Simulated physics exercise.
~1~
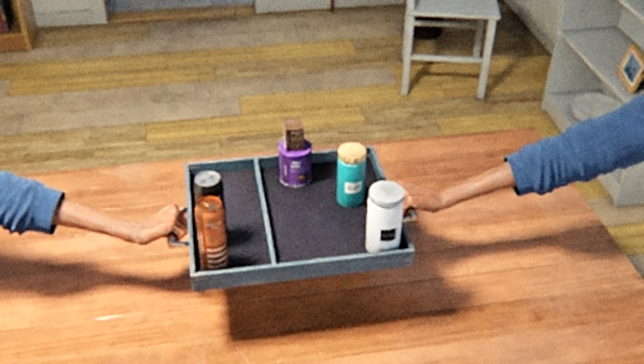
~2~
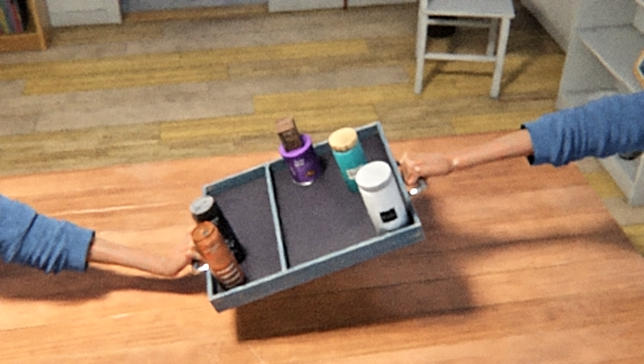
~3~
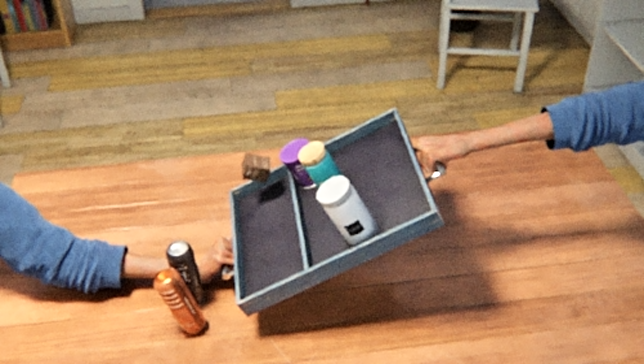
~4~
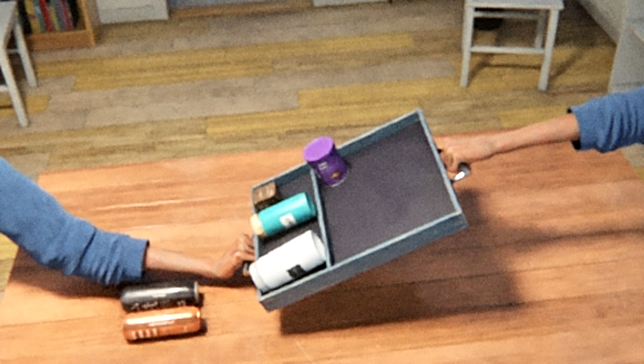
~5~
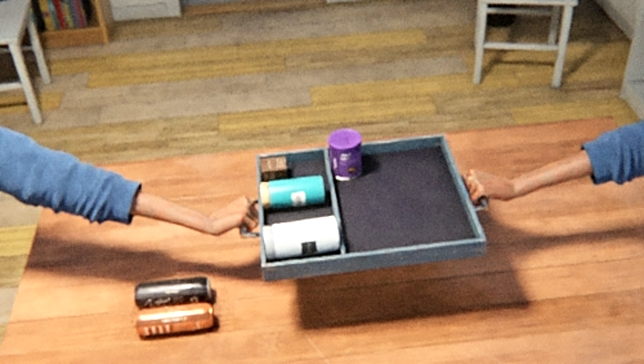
Two hands tip a tray left, spilling two cans before levelling it with three items toppled.
